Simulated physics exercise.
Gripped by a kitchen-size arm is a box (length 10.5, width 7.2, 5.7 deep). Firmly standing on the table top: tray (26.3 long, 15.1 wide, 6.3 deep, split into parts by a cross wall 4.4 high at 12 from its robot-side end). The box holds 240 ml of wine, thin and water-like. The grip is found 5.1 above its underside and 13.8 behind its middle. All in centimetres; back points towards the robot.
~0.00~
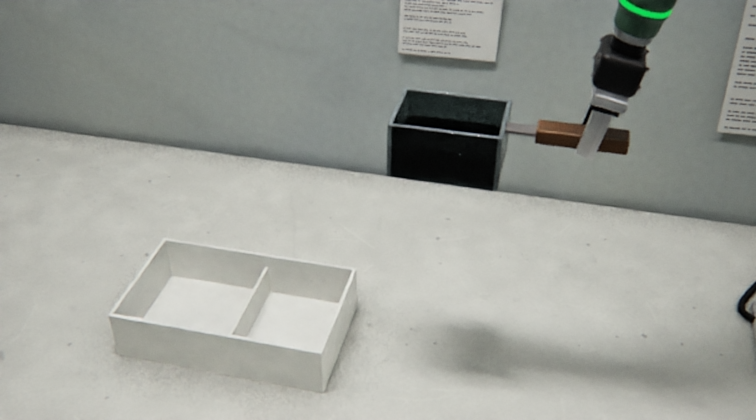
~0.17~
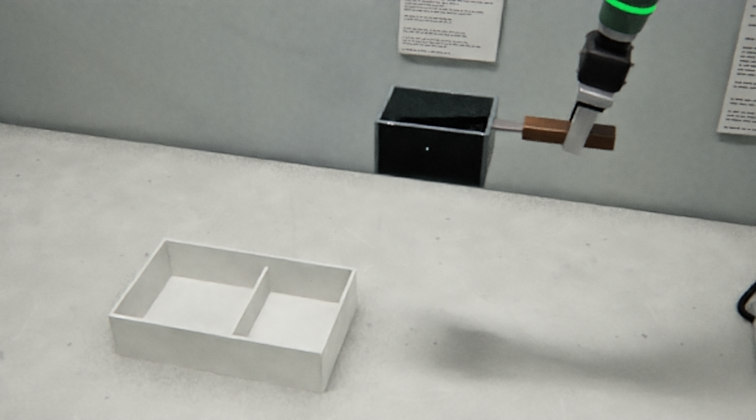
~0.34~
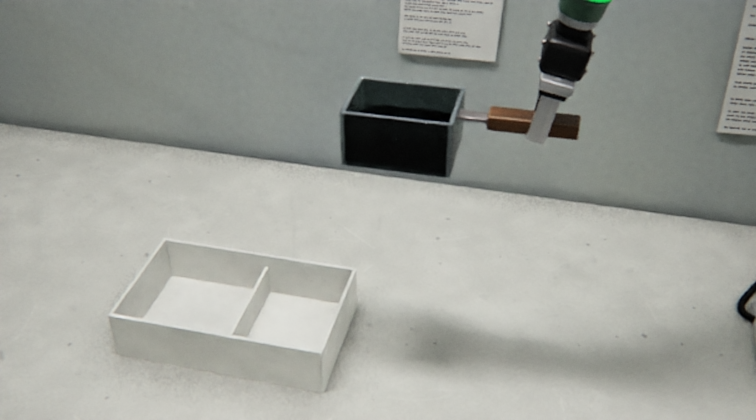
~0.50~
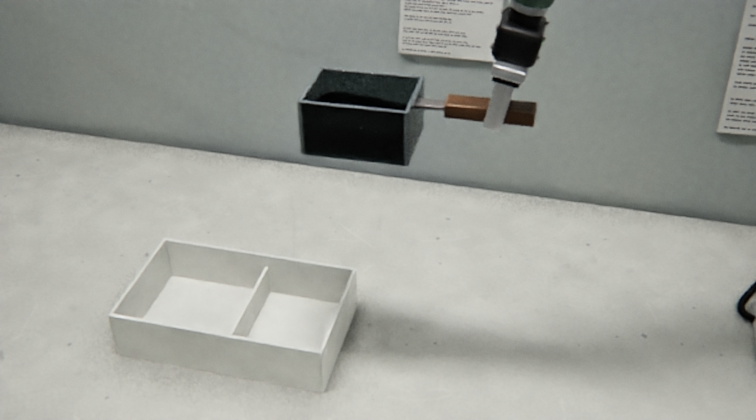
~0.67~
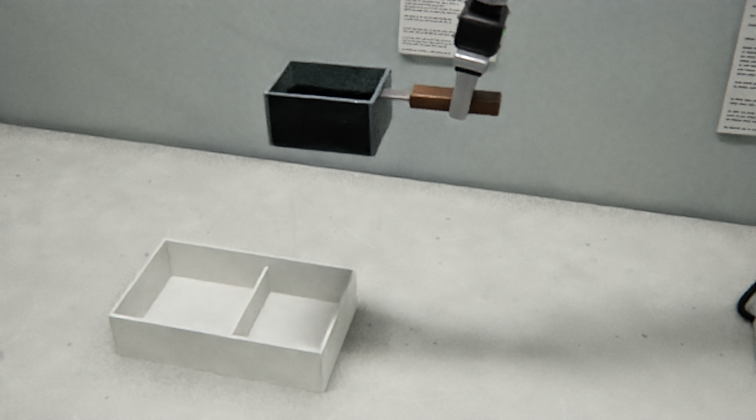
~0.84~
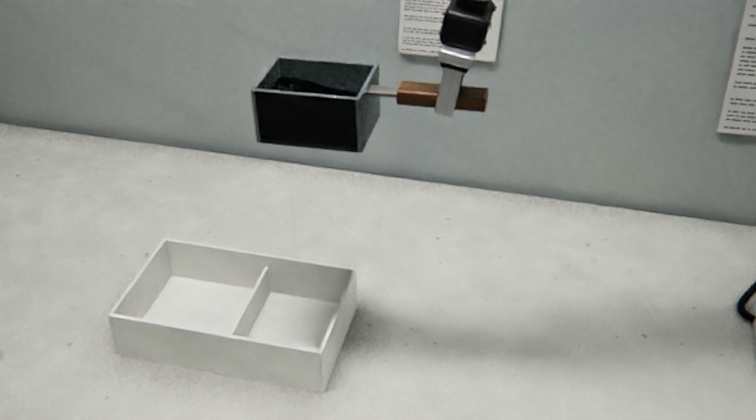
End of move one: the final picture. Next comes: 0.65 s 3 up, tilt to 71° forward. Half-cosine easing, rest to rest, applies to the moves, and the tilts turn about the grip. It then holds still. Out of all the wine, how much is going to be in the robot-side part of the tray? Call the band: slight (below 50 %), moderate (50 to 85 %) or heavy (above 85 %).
Slight.
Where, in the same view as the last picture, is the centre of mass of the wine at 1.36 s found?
Centre at roughly (369, 216) px.
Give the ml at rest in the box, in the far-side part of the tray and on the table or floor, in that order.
About 50, 0, 80 ml.
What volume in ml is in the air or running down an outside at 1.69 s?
Roughly 40 ml at that moment.
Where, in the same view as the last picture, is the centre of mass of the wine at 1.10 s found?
I'd point to around (331, 150).
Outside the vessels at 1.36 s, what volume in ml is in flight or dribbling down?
Outside the vessels: Near 60 ml.
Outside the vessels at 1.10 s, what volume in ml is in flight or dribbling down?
Estimate: Some 0 ml.
After 1.10 s, tilted 26° forward, liquid up to 31 above the table; 235 ml in the box.
After 1.36 s, tilted 64° forward, liquid up to 27 above the table; 155 ml in the box, 15 ml in the robot-side part, 65 ml in the air or running down outside.
After 1.69 s, tilted 71° forward, liquid up to 111 above the table; 85 ml in the box, 60 ml in the robot-side part, 45 ml on the table or floor, 45 ml in the air or running down outside.
After 2.49 s, tilted 71° forward, liquid up to 34 above the table; 100 ml in the robot-side part, 80 ml on the table or floor, 50 ml in the box.
At rest, 100 ml in the robot-side part, 80 ml on the table or floor, 50 ml in the box. That is 43 % in the robot-side part of the tray.
